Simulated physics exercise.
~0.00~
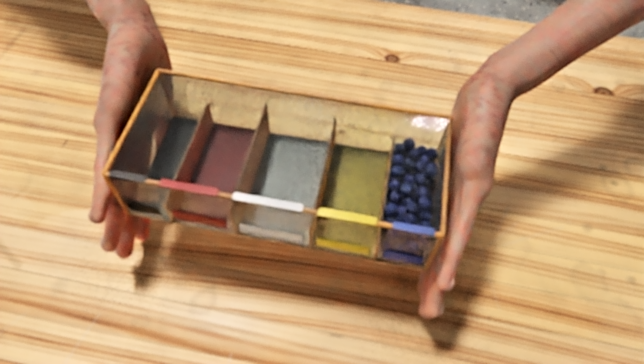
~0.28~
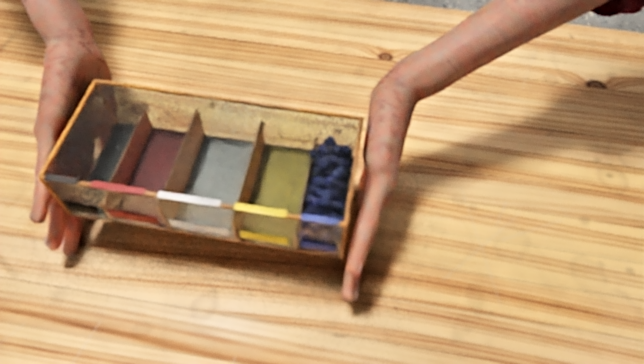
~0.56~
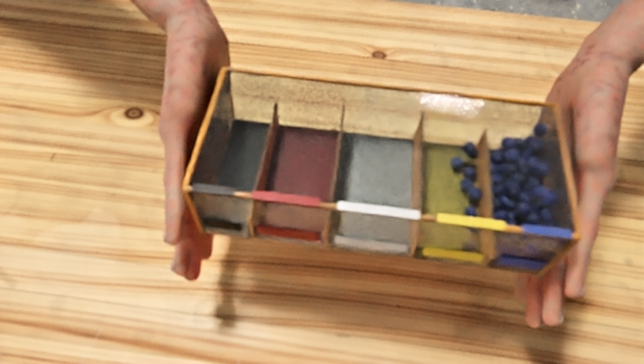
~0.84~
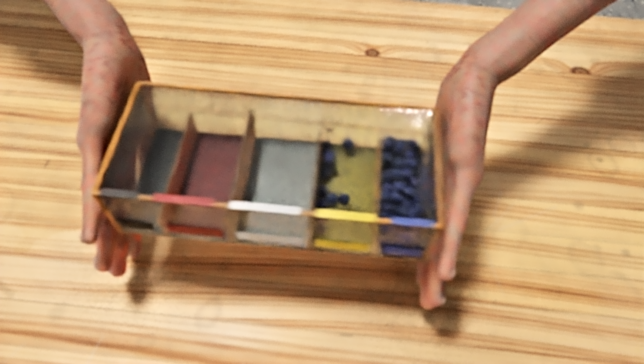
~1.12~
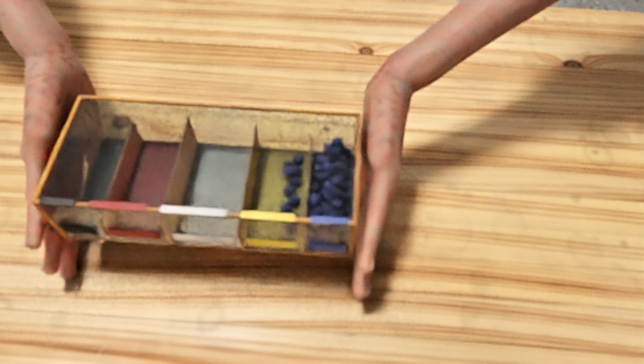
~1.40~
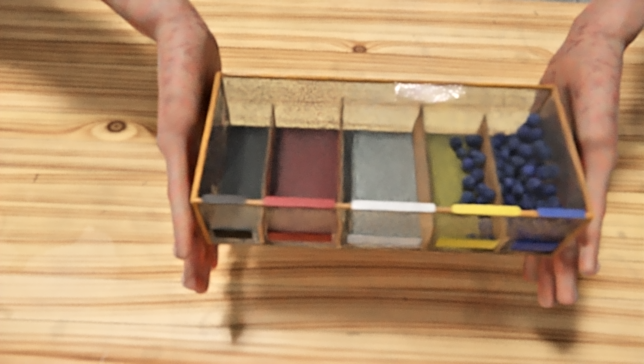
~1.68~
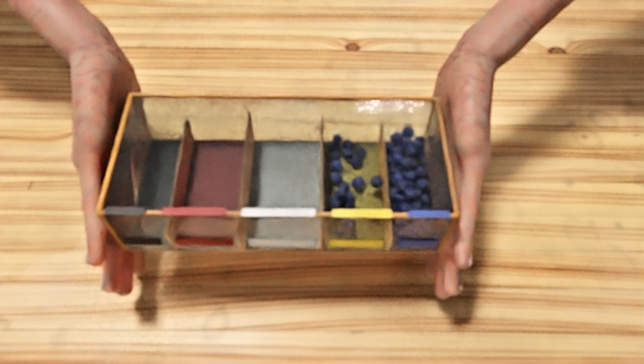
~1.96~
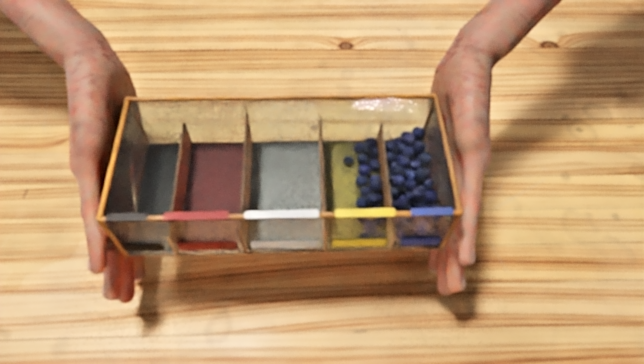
Two hands shook a clear-lidded box of blueberries from side to side above a wooden table, and some spilled from the blue section into the neighbouring yellow one, leaving most in blue, a few in yellow and the other three sections empty.
